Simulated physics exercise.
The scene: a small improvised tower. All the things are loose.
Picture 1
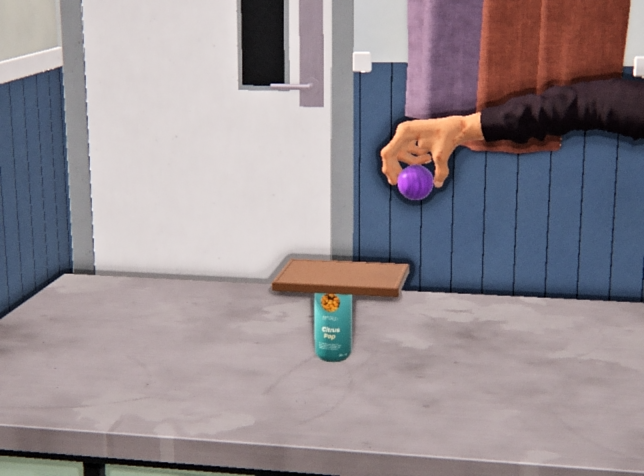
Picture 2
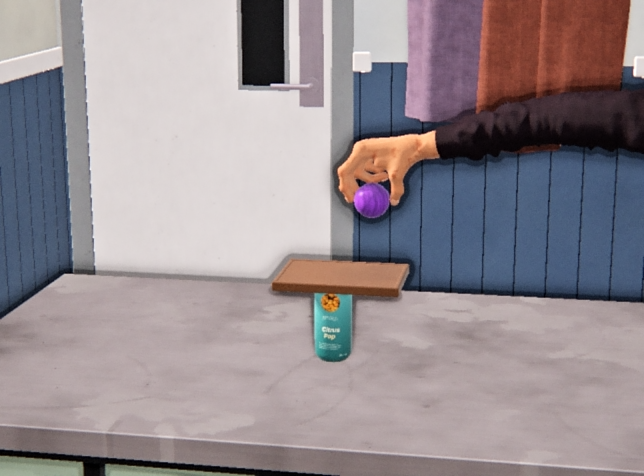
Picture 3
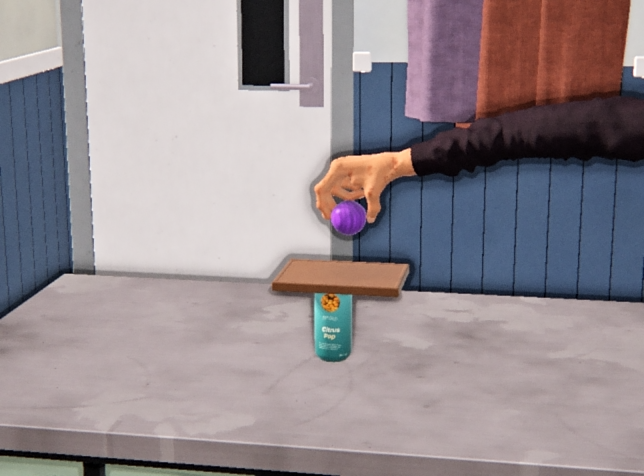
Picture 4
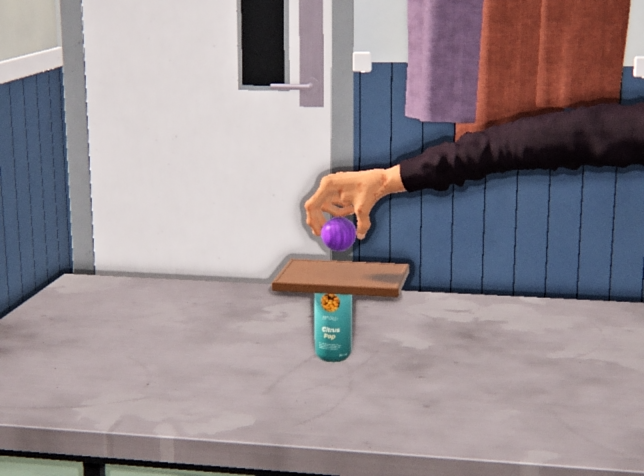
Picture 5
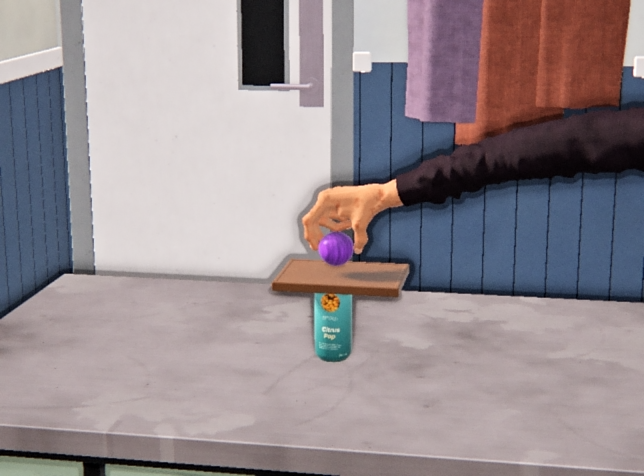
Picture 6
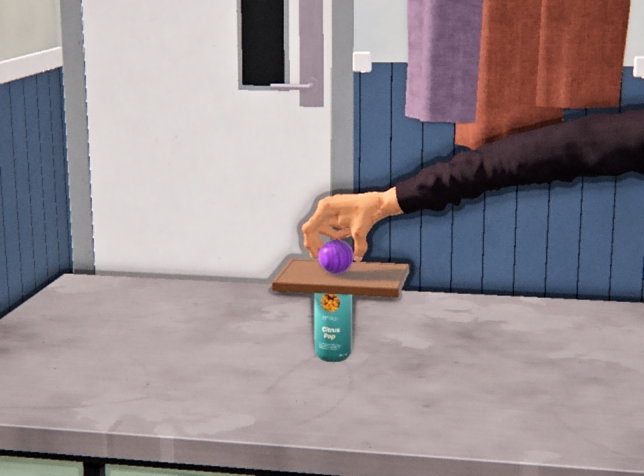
The footage shows a hand in a dark sleeve carrying a round purple object leftward and down above a brown slab resting on a teal can, then setting it on the slab while the fingers keep hold of it.
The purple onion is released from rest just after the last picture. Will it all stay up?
In the end the stack stays up.
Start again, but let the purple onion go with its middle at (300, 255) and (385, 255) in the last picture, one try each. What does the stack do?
First, it keeps its balance; second, it comes apart.
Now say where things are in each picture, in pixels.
The first frame shows on its way; purple onion (415, 182); brown lid (342, 277).
The second frame shows on its way; purple onion (372, 200); brown lid (342, 277).
The third frame shows on its way; purple onion (349, 217); brown lid (342, 277).
The fourth frame shows on its way; purple onion (339, 234); brown lid (342, 277).
The fifth frame shows on its way; purple onion (336, 248); brown lid (342, 277).
The sixth frame shows set down, still held; purple onion (336, 257); brown lid (342, 277).
Then, 0.40 s later than the last frame, all is still.
Then, 1.10 s later than the last frame, purple onion resting near (336, 257).
When it is over, all 3 as before. End places, in pixels of the last picture, purple onion near (336, 257). The stack keeps its balance.
